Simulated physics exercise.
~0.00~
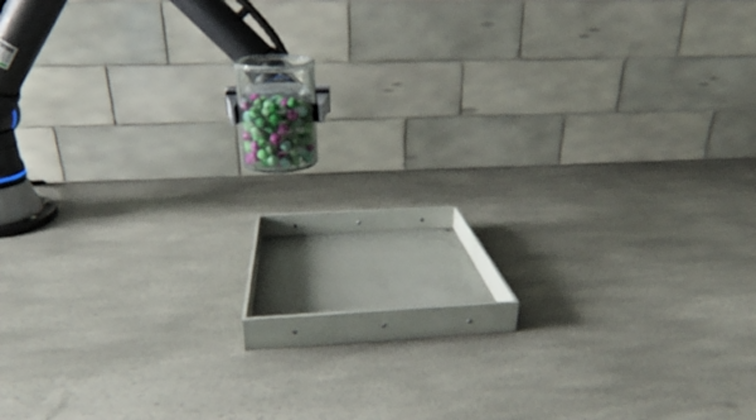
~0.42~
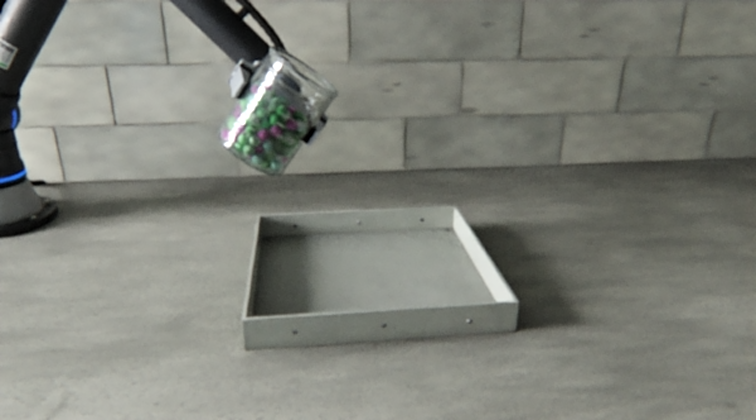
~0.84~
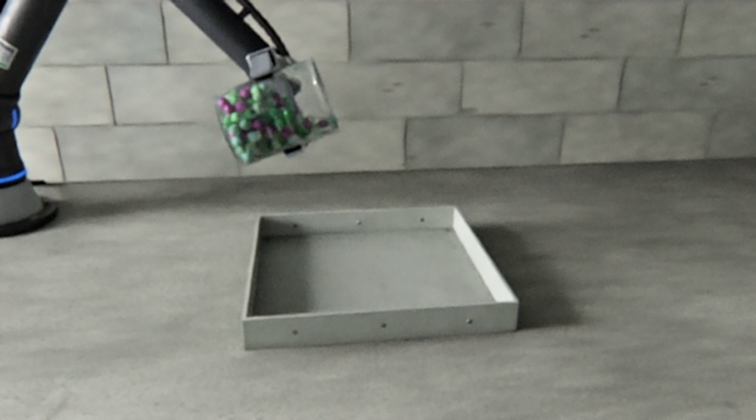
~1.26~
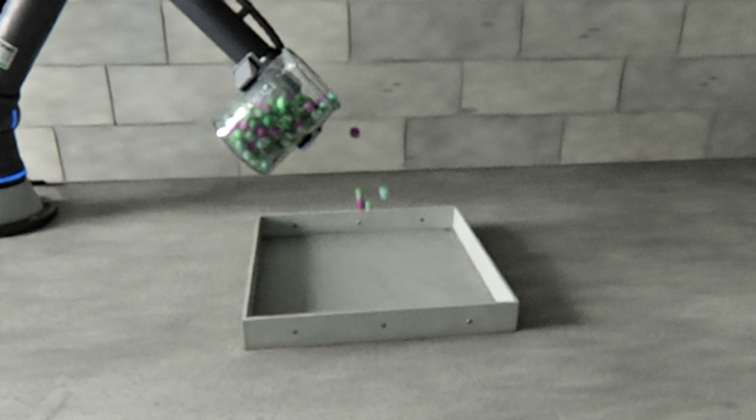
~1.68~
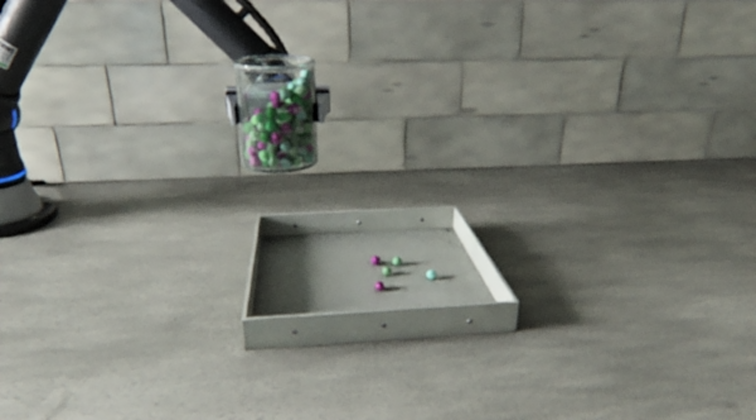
Robot arm tipping a clear beaker of green and purple balls over a grey tray, spilling five, then holding it upright again.
